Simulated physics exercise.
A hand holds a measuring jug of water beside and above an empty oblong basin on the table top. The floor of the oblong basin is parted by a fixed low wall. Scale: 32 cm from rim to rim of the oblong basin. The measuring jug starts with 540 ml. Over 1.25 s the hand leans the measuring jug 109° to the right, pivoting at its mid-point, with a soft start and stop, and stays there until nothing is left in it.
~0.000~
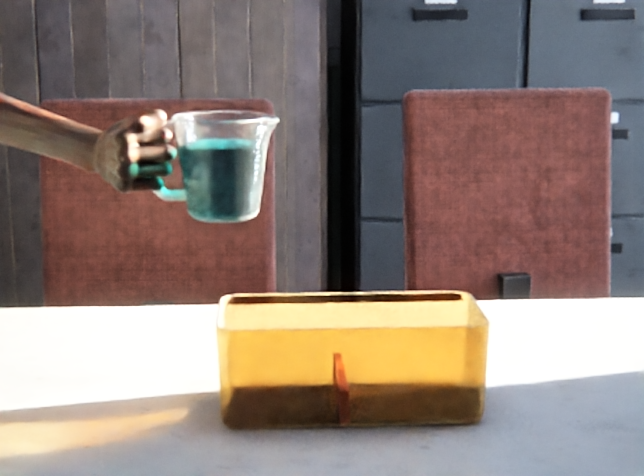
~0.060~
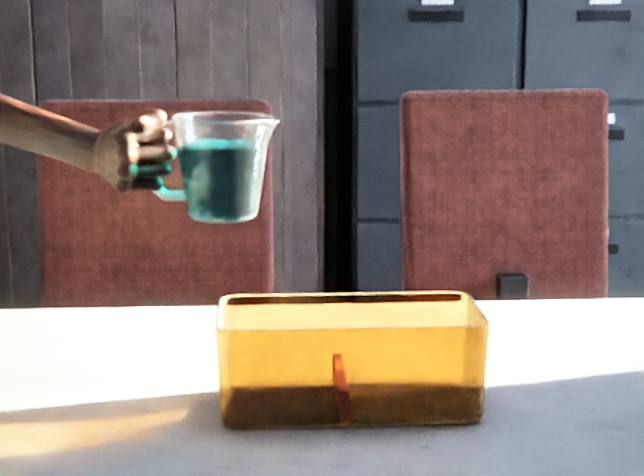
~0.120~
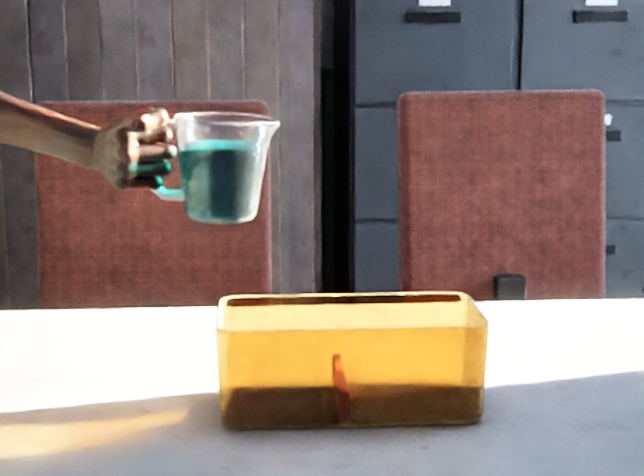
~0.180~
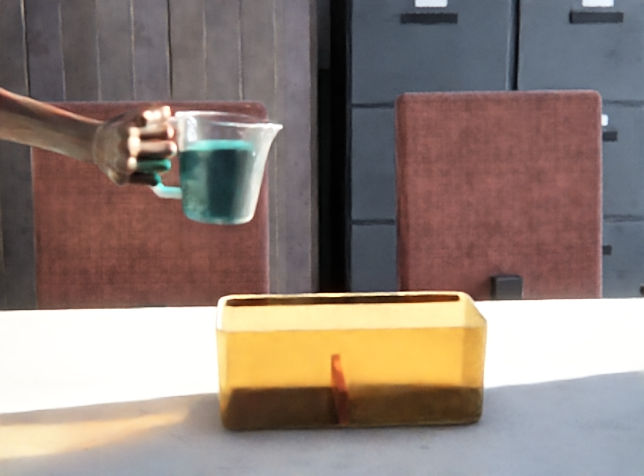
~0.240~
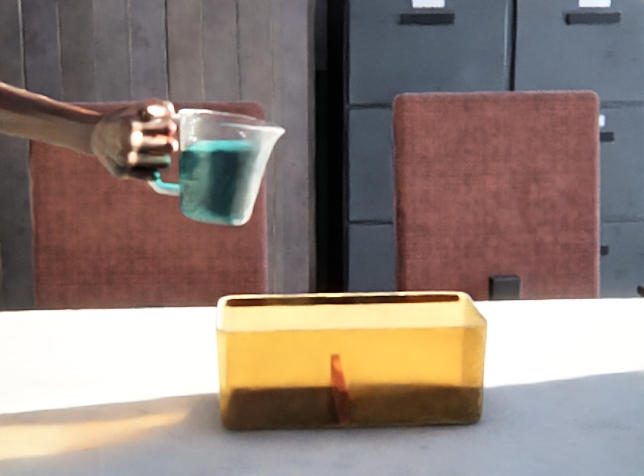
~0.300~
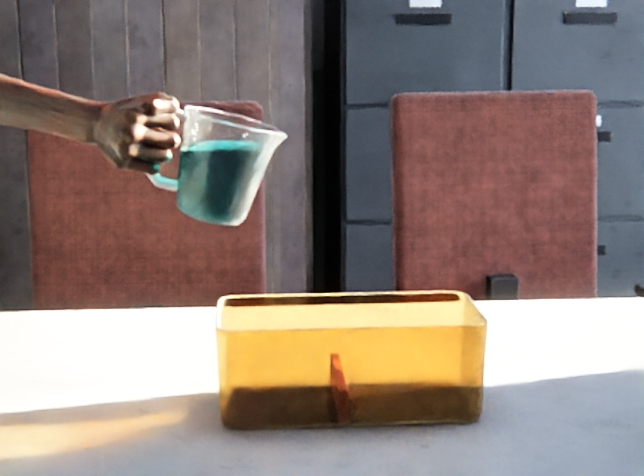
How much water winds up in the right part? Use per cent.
Roughly 66 per cent is past the wall.
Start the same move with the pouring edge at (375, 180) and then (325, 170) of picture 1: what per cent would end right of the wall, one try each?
In turn about 95 and 95 per cent.
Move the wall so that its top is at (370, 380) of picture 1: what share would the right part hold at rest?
In that case some 10 per cent.
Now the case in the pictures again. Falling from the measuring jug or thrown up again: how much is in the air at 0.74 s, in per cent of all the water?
About 18 per cent.
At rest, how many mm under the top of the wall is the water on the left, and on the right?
Left about 32 mm, right about 26 mm.
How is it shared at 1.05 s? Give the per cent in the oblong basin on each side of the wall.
Left about 9, right about 50.
Then, 0.74 s in, the tilt is 69° and 80 per cent is still to pour, 2 is left of the wall and 0 right of it.
Then, 1.05 s in, the tilt is 103° and 17 per cent is still to pour, 9 is left of the wall and 51 right of it.
Then, 1.39 s in, the tilt is 109° and 0 per cent is still to pour, 32 is left of the wall and 66 right of it.
Then, 1.75 s in, the tilt is 109° and 0 per cent is still to pour, 33 is left of the wall and 66 right of it.
Finally, 33 per cent lies left of the wall, 66 right of it and 1 outside.
